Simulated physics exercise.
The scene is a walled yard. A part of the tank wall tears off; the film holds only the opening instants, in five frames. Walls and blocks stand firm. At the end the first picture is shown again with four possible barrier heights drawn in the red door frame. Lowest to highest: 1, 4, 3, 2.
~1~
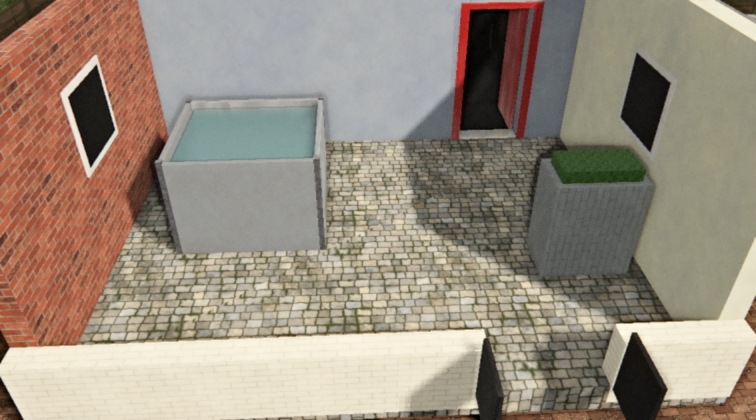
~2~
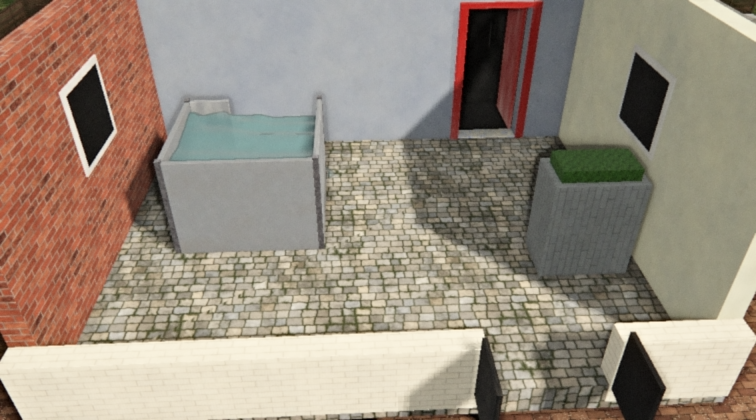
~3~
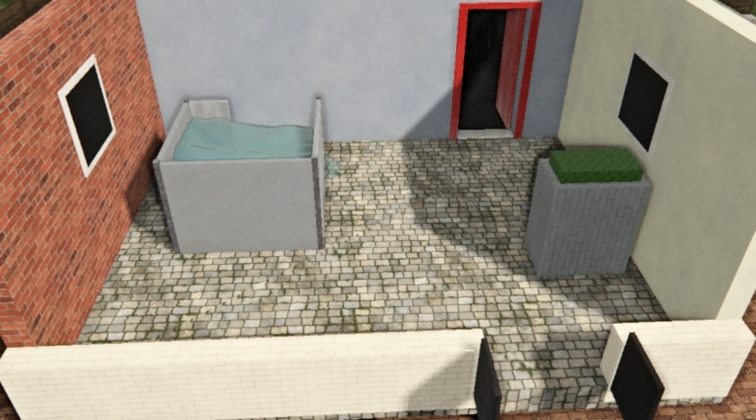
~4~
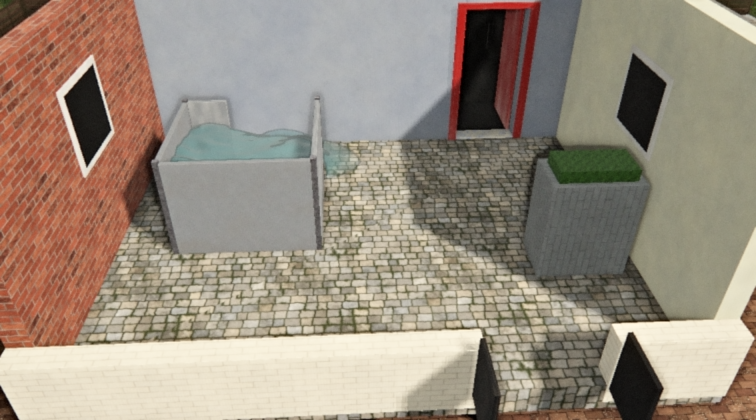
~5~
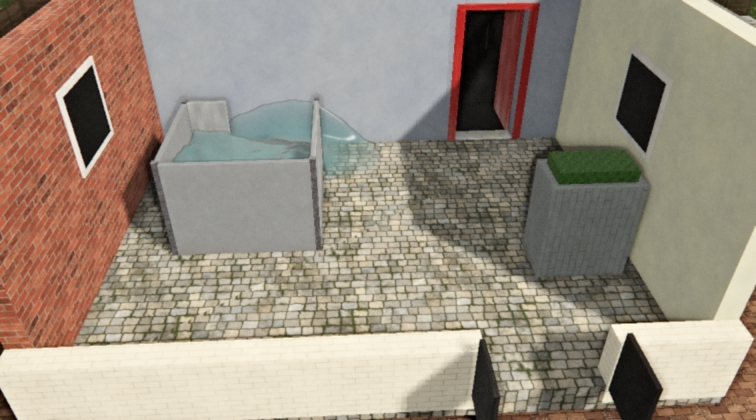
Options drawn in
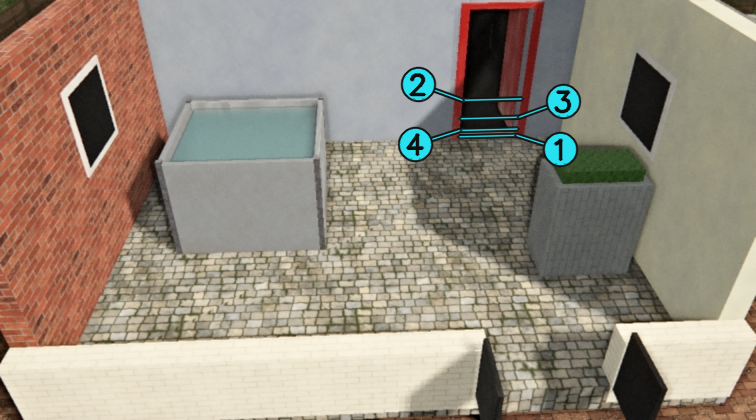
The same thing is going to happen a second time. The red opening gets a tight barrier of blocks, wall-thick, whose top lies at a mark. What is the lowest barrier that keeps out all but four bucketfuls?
That is line 4.
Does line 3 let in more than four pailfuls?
No, that is safe.
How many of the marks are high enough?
Three of them.
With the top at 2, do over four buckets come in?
No.
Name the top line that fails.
That would be 1.
On the marked copy, 1 at (488, 136); 2 at (492, 99); 3 at (490, 117); 4 at (488, 129); from the bottom up 1, 4, 3, 2.
For line 1, about 13 bucketfuls get in.
For line 2, nothing gets over.
For line 3, nothing gets over.
For line 4, a splash gets over, under a bucket.
